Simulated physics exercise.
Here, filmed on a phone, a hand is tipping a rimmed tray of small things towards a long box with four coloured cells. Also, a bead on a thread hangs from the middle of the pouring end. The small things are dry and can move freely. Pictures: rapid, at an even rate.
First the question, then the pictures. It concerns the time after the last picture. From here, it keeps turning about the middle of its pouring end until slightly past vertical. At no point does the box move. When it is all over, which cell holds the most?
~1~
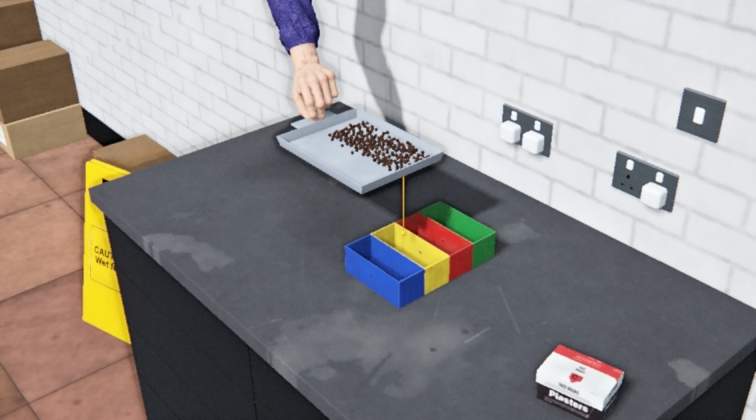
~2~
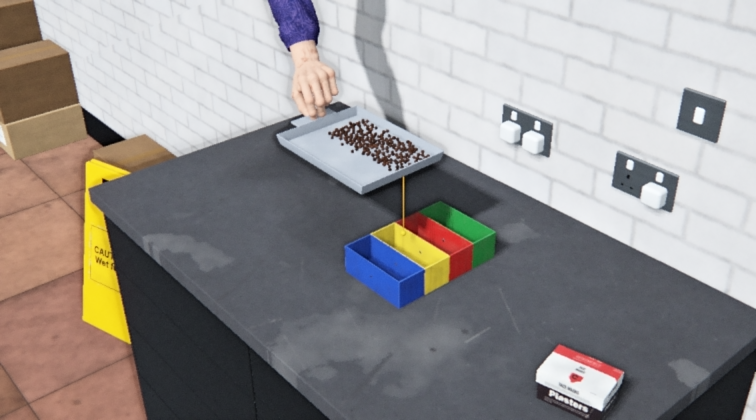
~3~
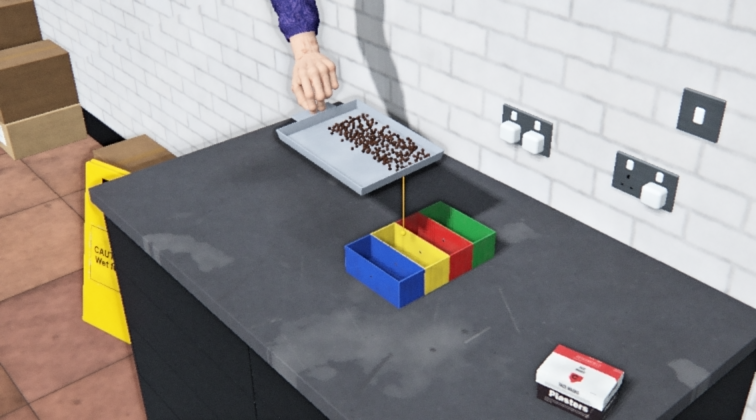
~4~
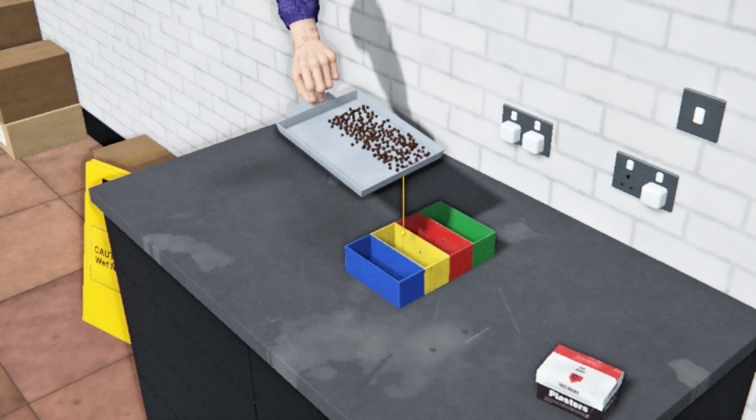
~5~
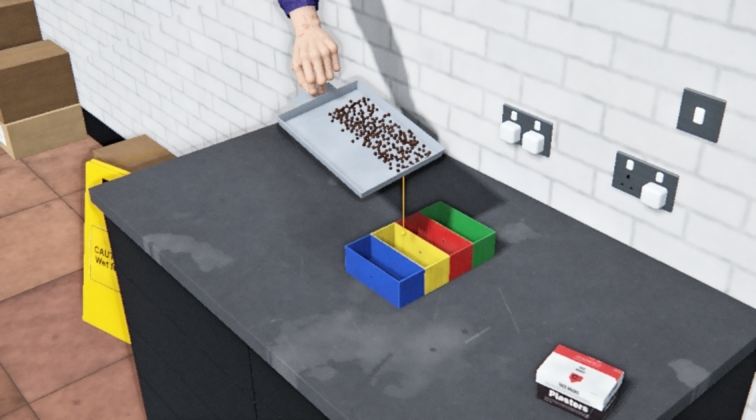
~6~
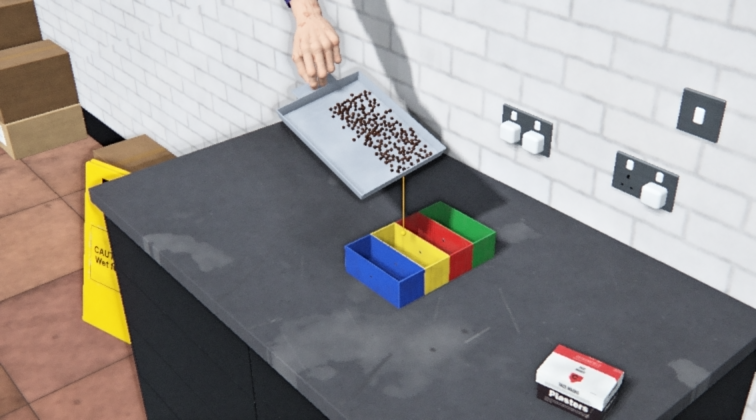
The blue cell holds the most.
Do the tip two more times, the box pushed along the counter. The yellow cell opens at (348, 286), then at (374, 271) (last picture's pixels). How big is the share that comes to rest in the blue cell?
First 0 per cent, second 0 per cent.
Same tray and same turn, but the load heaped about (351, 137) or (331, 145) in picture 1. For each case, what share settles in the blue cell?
Respectively 50 and 50 per cent.
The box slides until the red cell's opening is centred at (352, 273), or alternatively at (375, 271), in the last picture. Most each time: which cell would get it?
At the first place the green cell, at the second the red cell.
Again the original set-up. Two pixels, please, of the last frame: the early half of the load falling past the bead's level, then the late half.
First close to (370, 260), next close to (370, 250).
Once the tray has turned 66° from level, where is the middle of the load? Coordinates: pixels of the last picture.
In the last view, the load is centred close to (382, 186).
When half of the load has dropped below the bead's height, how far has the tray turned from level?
The angle is roughly 100° at that point.
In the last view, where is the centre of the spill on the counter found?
Estimate: Around (354, 308).
Soon after the last picture, tray tipped steeply; most on the tray; about a quarter falling or outside the box.
A little later, tray tipped past a quarter turn; a small part on the tray; about a third in the blue cell; a stray few in the yellow cell; about half falling or outside the box.
Later still, tray tipped past a quarter turn; about half in the blue cell; a stray few in the yellow cell; about half falling or outside the box.
At rest, tray tipped past a quarter turn; about half in the blue cell; a stray few in the yellow cell; none in the red cell; none in the green cell; about half outside the box.
